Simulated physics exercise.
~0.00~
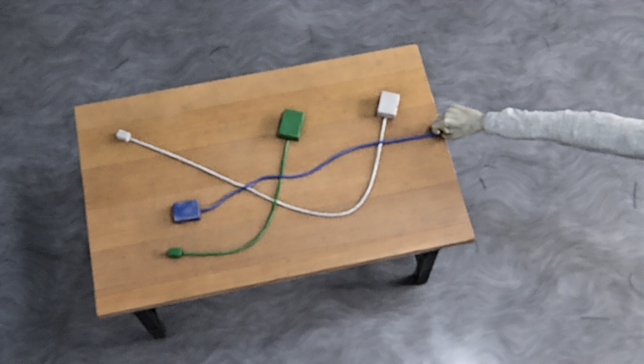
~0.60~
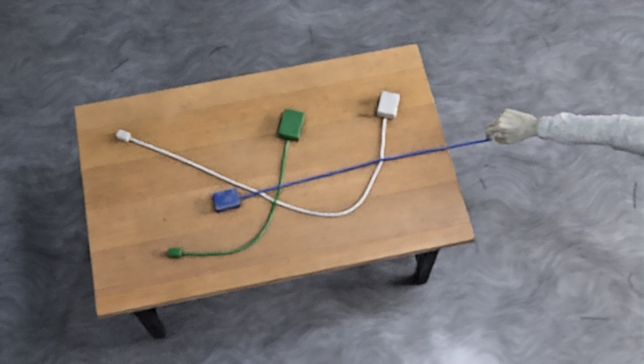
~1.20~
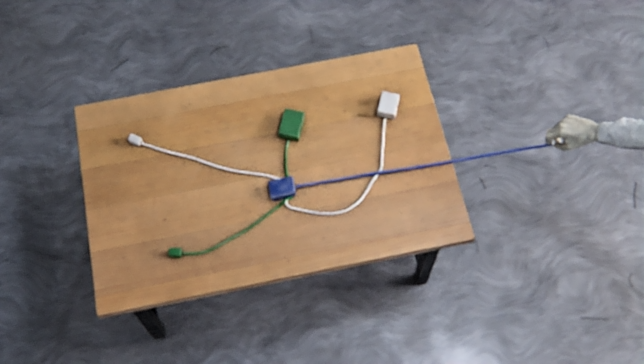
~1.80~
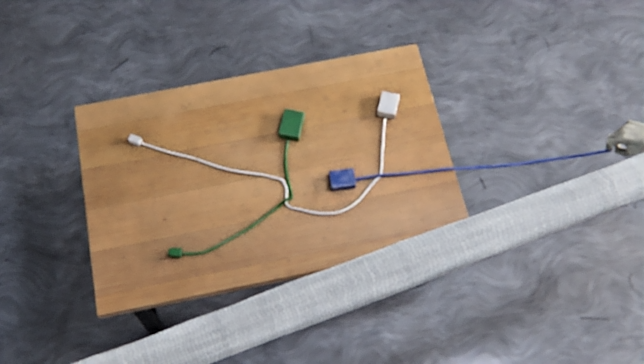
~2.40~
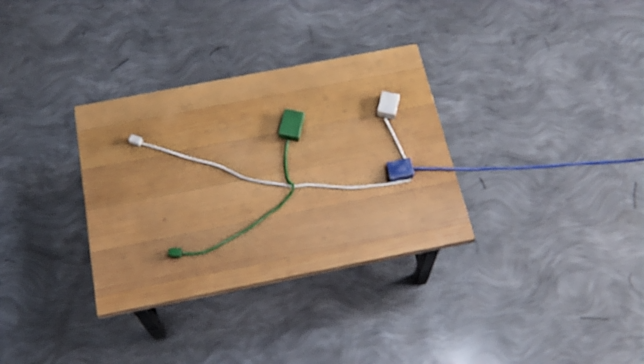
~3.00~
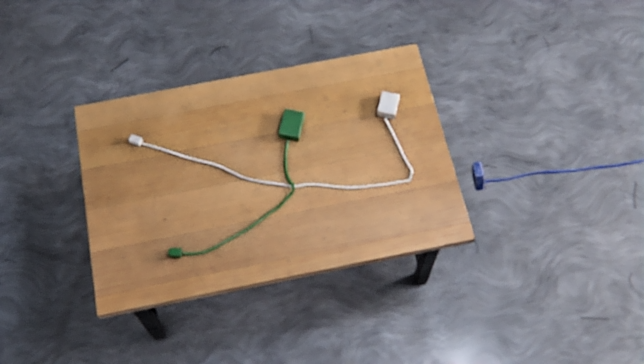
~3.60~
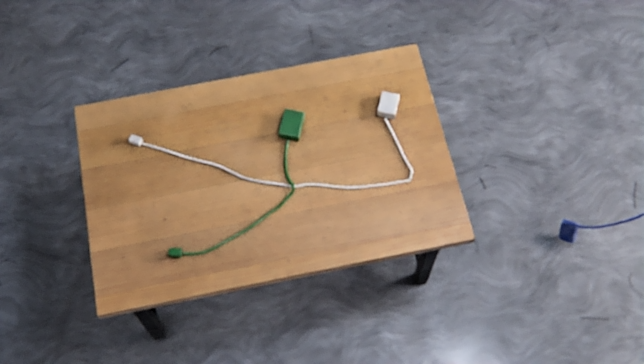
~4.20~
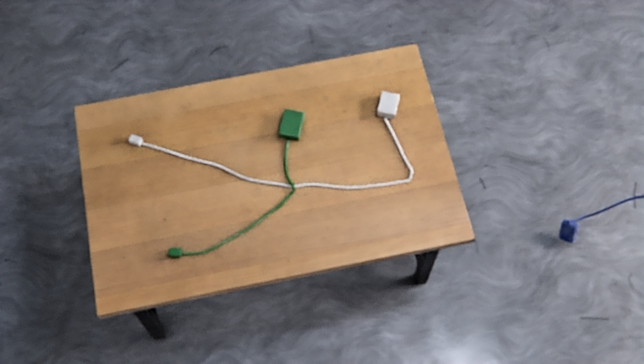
At first, a blue, a green and a white lead lie crossed on a wooden table, each with a charger, while a gloved hand grips the blue one at the right edge. The hand pulls the blue lead taut, and its charger slides right. It drags across the green and white leads, nudging the white plug slightly. The blue charger then catches the white lead and draws its curve into a sharper bend near the right side. Finally it slips off the edge and drops to the floor, while the green and white chargers remain in place on the table.
